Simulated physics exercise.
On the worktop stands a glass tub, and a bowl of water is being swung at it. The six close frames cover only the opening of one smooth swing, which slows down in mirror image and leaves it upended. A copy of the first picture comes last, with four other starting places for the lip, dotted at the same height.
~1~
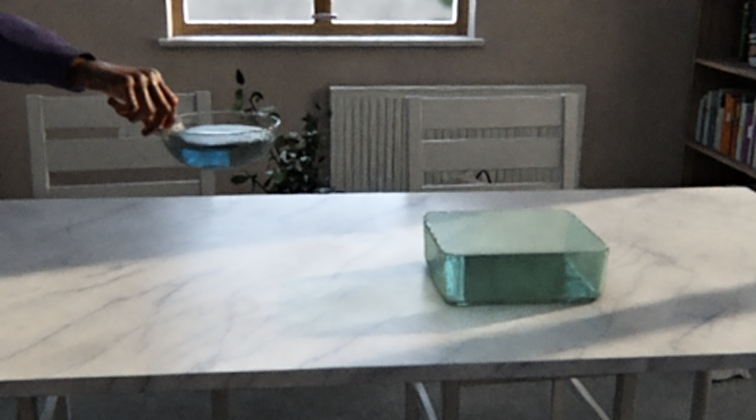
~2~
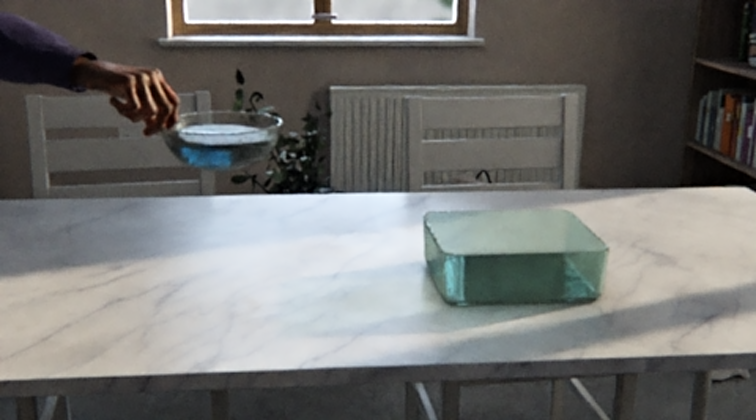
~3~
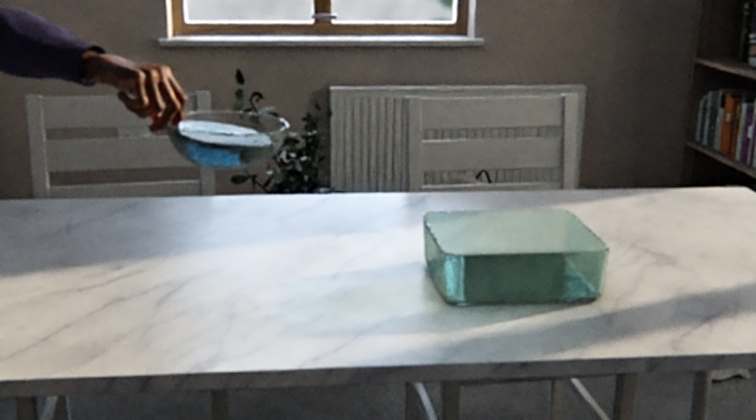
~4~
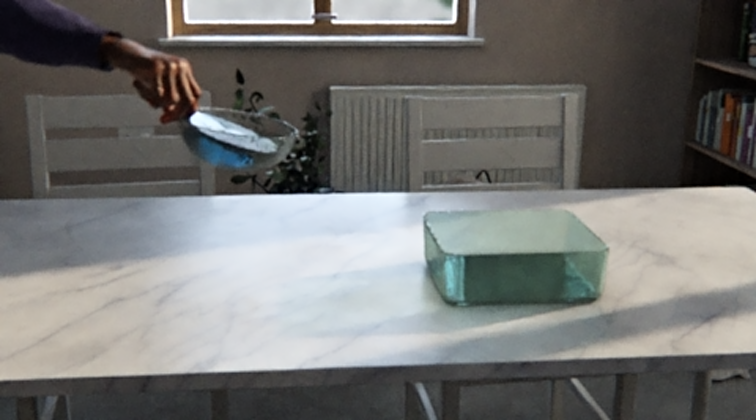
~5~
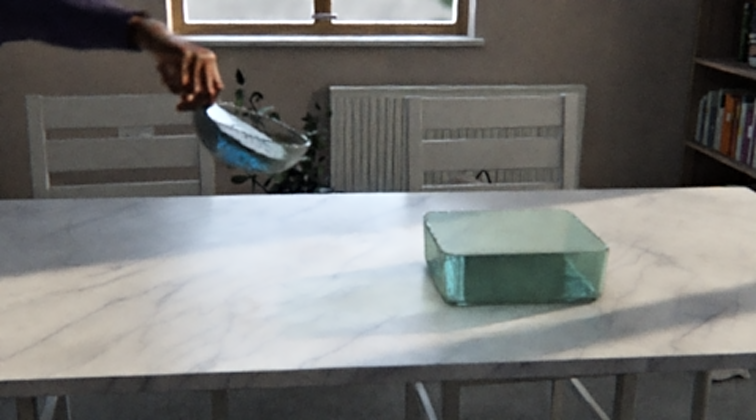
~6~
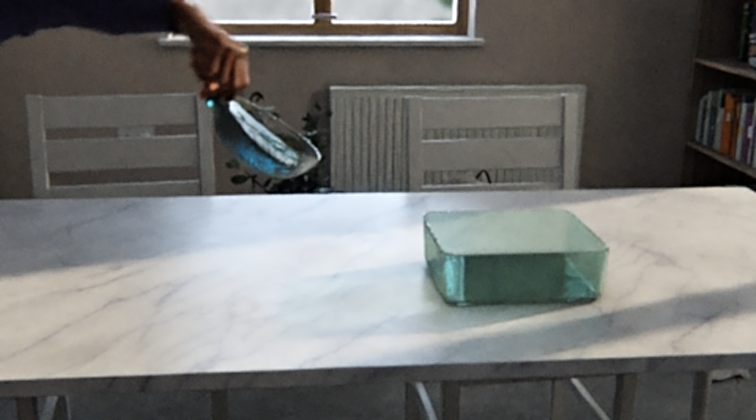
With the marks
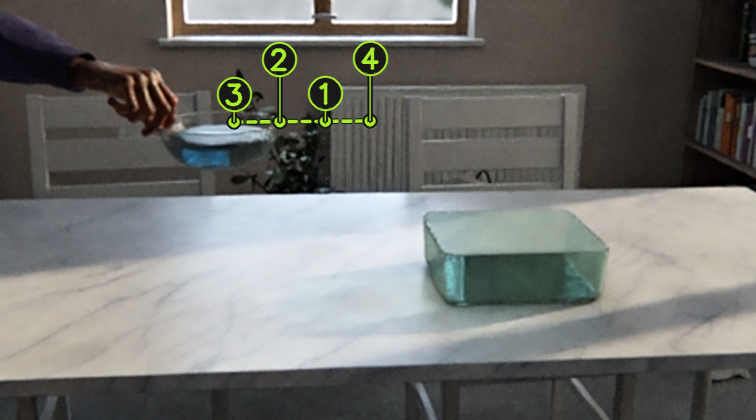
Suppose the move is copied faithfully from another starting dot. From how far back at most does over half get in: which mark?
That is spot 1.
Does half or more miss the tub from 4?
No, not at all.
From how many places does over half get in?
Two.
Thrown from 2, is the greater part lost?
Yes.
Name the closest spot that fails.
2.
In lime, 1 at (325, 121); 2 at (279, 121); 3 at (234, 122); 4 at (370, 120).
For spot 1, about 74 % lands in the tub, 10 % falls short and 16 % goes beside or beyond.
For spot 2, about 10 % lands in the tub, 83 % falls short and 7 % goes beside or beyond.
For spot 3, about 0 % lands in the tub, 98 % falls short.
For spot 4, about 65 % lands in the tub, 5 % falls short and 29 % goes beside or beyond.
